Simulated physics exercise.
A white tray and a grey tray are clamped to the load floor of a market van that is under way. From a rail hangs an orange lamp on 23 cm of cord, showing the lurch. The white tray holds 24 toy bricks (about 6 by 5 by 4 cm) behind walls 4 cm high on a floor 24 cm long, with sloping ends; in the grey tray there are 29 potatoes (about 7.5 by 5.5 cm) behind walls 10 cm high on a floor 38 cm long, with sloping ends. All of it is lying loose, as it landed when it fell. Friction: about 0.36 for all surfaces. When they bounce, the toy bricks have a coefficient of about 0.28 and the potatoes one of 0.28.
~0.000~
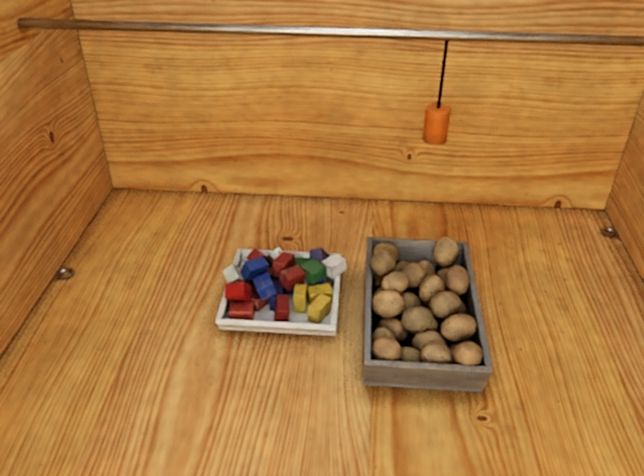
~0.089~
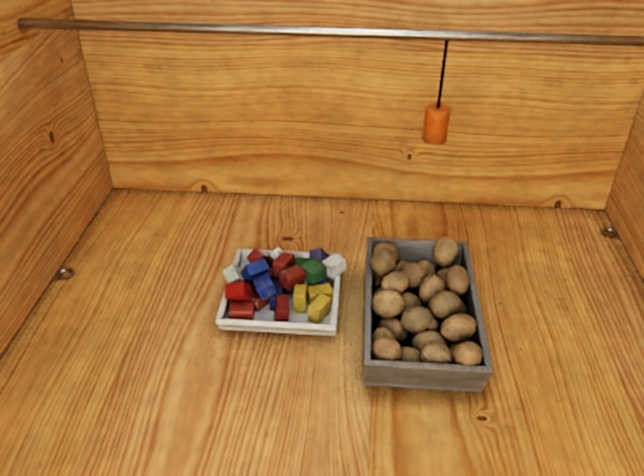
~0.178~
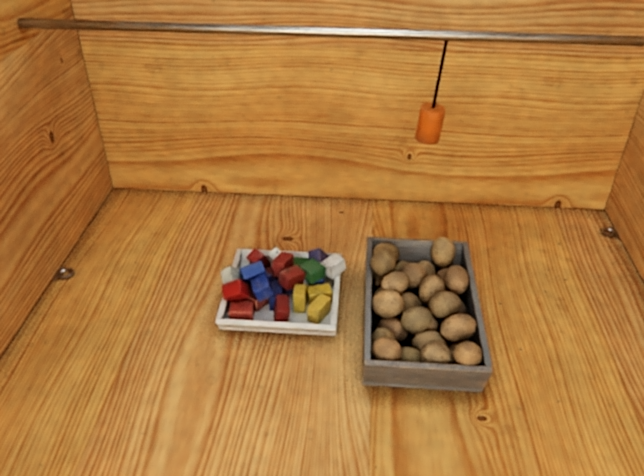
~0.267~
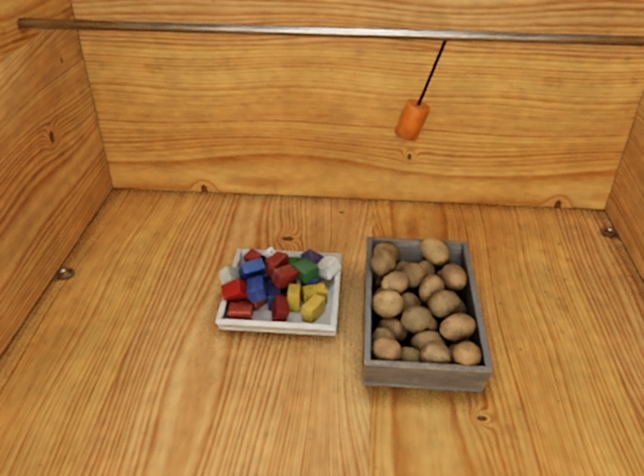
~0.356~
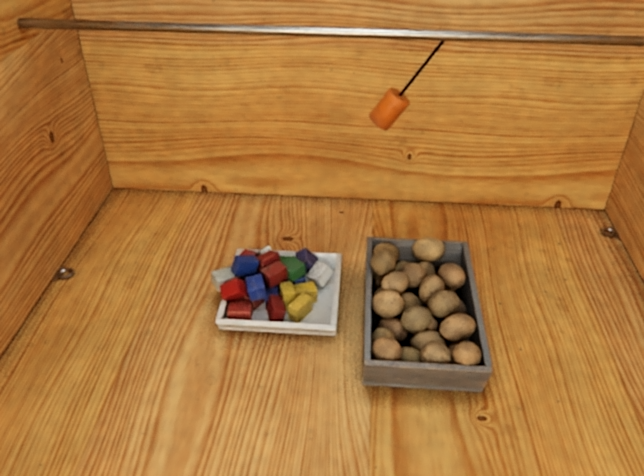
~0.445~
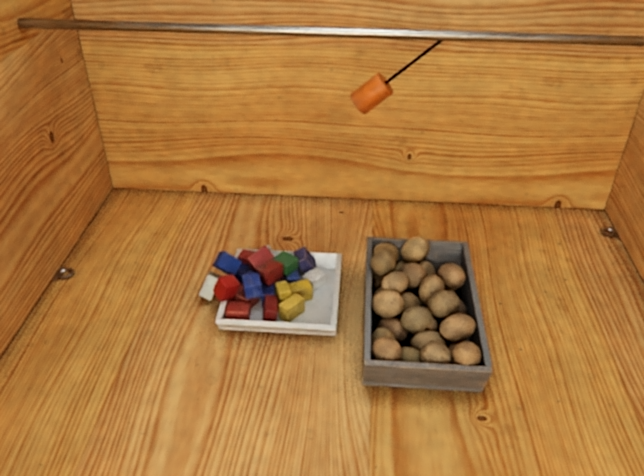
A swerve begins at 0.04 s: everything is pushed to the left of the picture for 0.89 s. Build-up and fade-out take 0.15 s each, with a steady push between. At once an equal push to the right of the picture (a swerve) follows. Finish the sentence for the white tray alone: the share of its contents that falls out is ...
Above one sixth.
After 0.76 s, the white tray is down by 5 of 24 and the grey tray has all 29.
After 1.15 s, the white tray is down by 5 of 24 and the grey tray has all 29.
After 1.70 s, the white tray is down by 6 of 24 and the grey tray has all 29.
Outcome (at 2.40 s), the white tray is down by 6 of 24 and the grey tray has all 29. Asked share, 6 of 24, 25 per cent.
